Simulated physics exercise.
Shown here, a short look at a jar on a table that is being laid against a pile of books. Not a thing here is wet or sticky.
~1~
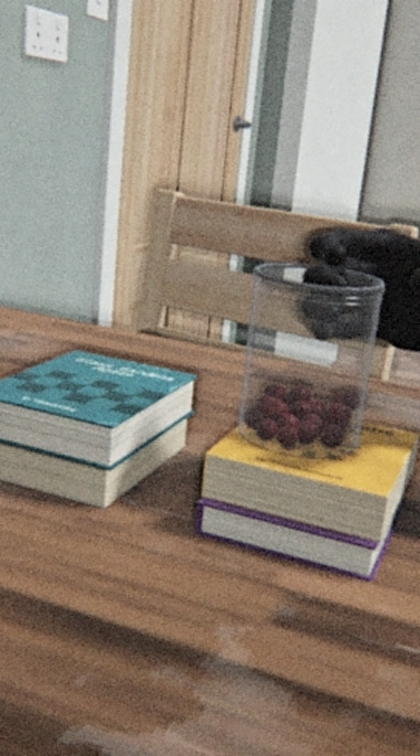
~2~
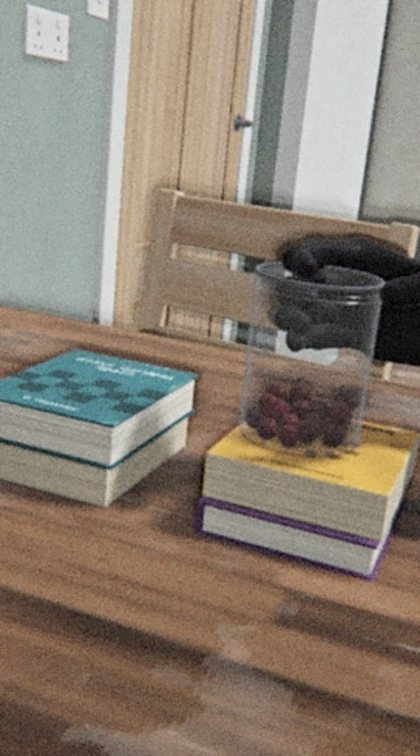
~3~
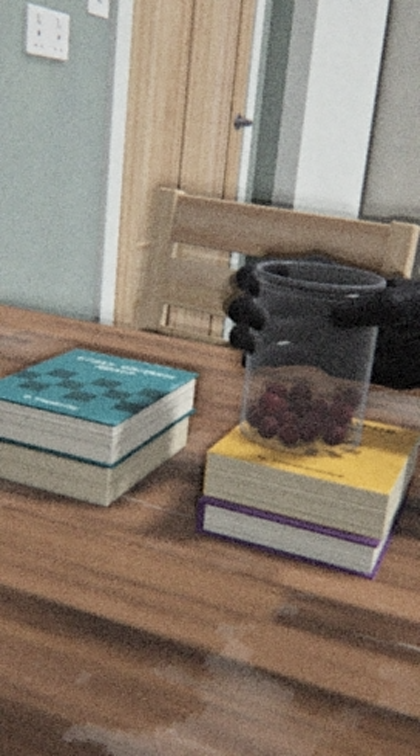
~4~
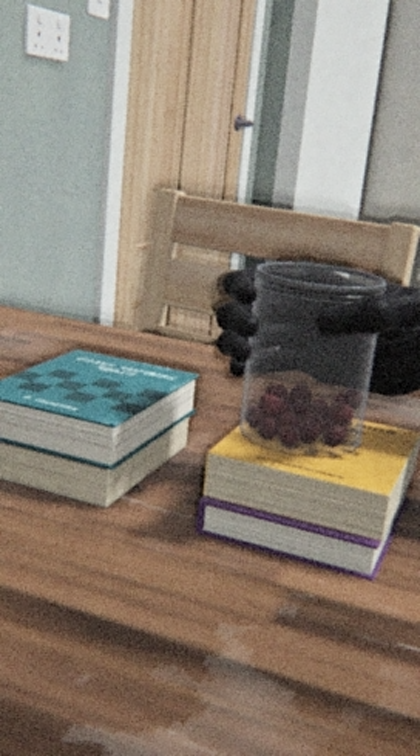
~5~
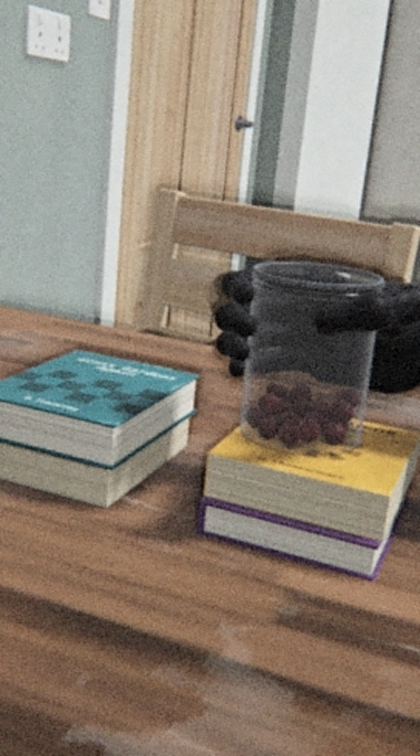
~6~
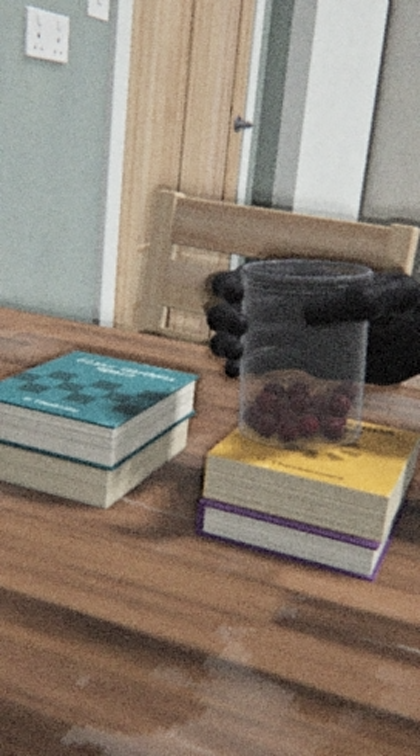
In the video, a black-gloved hand reaches from the right around a clear jar of dark red fruit standing on a yellow book, closes on it, and tilts it slightly left, while a teal-topped book pile sits still at left.
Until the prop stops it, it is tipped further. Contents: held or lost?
It's going to lose nothing at that tilt.
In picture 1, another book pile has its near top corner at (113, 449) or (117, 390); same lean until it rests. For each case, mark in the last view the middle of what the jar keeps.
About (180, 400), then (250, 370).
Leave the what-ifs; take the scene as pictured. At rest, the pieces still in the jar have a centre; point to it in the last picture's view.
Centre at rest: Approx. (234, 382).
Then, 0.54 s past the last view, the jar leans 33°; everything is still inside.
Then, 1.12 s past the last view, the jar leans 64°; everything is still inside.
Then, 1.81 s past the last view, the jar rests on the book pile at 84°; everything is still inside.
Finally, the jar rests on the book pile at 84°; everything is still inside.
